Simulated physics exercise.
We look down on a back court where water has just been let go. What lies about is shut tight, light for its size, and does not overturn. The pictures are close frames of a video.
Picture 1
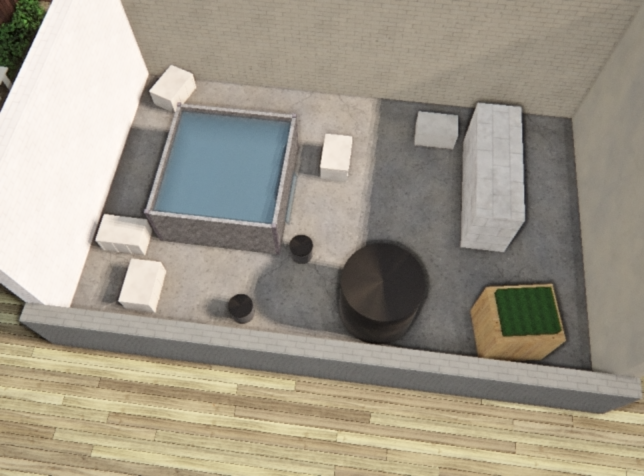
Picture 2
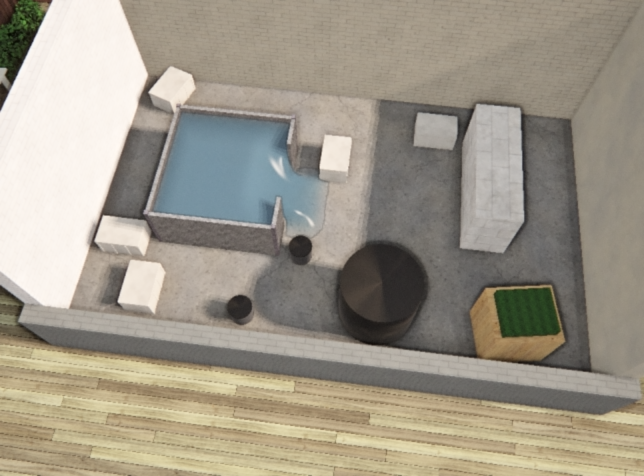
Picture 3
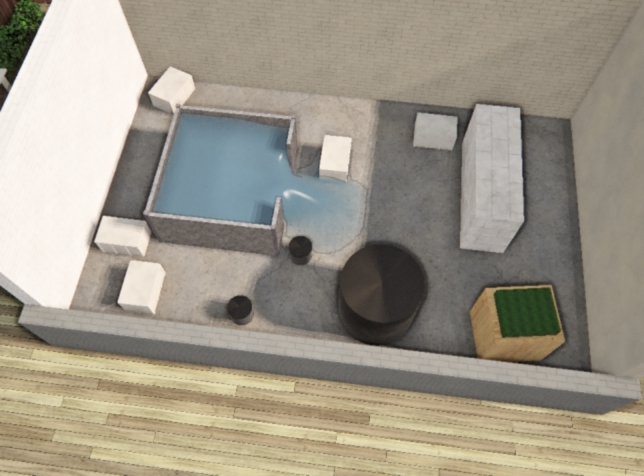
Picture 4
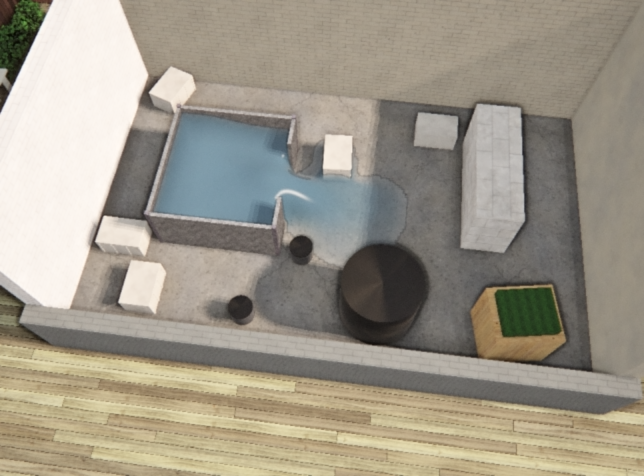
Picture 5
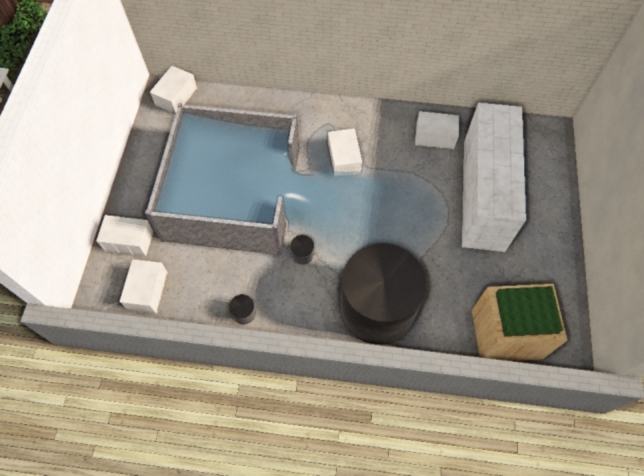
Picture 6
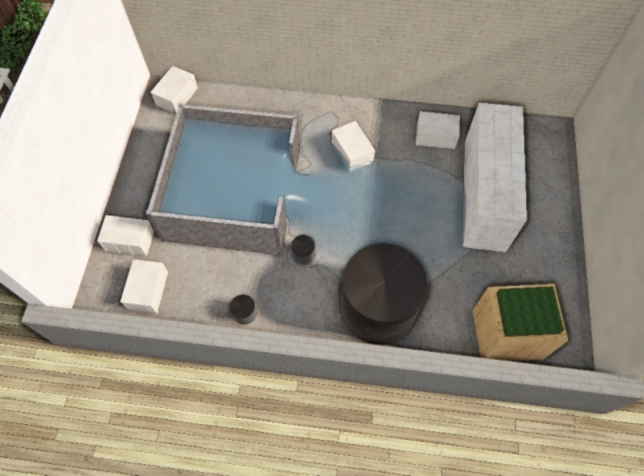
To begin with, blue water fills a walled square pool in a court with pale crates and a dark round tank. Water then pours through a gap in the pool's right wall and spreads rightward across the floor, and the nearest white crate shifts slightly right, turning as it moves.
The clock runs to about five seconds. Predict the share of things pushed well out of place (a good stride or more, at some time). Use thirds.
It is not even a third.
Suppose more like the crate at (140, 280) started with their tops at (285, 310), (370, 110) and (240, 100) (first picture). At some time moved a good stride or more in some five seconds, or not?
As listed: Less than that, shifted that much, under that.
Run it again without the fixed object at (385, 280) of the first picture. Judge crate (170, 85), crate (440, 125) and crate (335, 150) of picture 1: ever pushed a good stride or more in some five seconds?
As listed: Short of that, yes, shifted that much.
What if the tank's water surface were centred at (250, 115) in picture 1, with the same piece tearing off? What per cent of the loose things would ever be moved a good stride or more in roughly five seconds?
Roughly 40 per cent.
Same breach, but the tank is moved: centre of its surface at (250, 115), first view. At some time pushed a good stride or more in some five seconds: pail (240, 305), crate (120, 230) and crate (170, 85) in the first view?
In that order: Yes, short of that, never so far.
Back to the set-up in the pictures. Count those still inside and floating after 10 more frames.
1 of them.
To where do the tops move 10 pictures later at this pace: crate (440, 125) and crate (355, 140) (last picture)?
Around (431, 96) and (388, 100).
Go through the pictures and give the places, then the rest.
In the first frame, a crate at (336, 152) rests on the ground; a crate at (121, 230) rests on the ground; 0 of 7 have shifted.
In the second frame, a crate at (336, 153), on the bottom; a crate at (120, 231) rests on the ground; 0 of 7 have shifted.
In the third frame, a crate at (335, 153), on the bottom; a crate at (120, 231) rests on the ground; 0 of 7 have shifted.
In the fourth frame, a crate at (338, 152), on the bottom; a crate at (121, 231) rests on the ground; 0 of 7 have shifted.
In the fifth frame, a crate at (345, 147) rests on the ground, close to its start; a crate at (122, 231), on the bottom; 1 of 7 have shifted.
In the sixth frame, a crate at (353, 140), on the bottom, a stride from its start; a crate at (123, 231), on the bottom; 1 of 7 have shifted.
A moment on, 1 of 7 are well off their spots; 0 afloat.
Next, 1 of 7 are well off their spots; 1 afloat.
Later, 2 of 7 are well off their spots; 1 afloat.
In the end, 2 of 7 are well off their spots, and 2 have been at some point; 0 afloat.
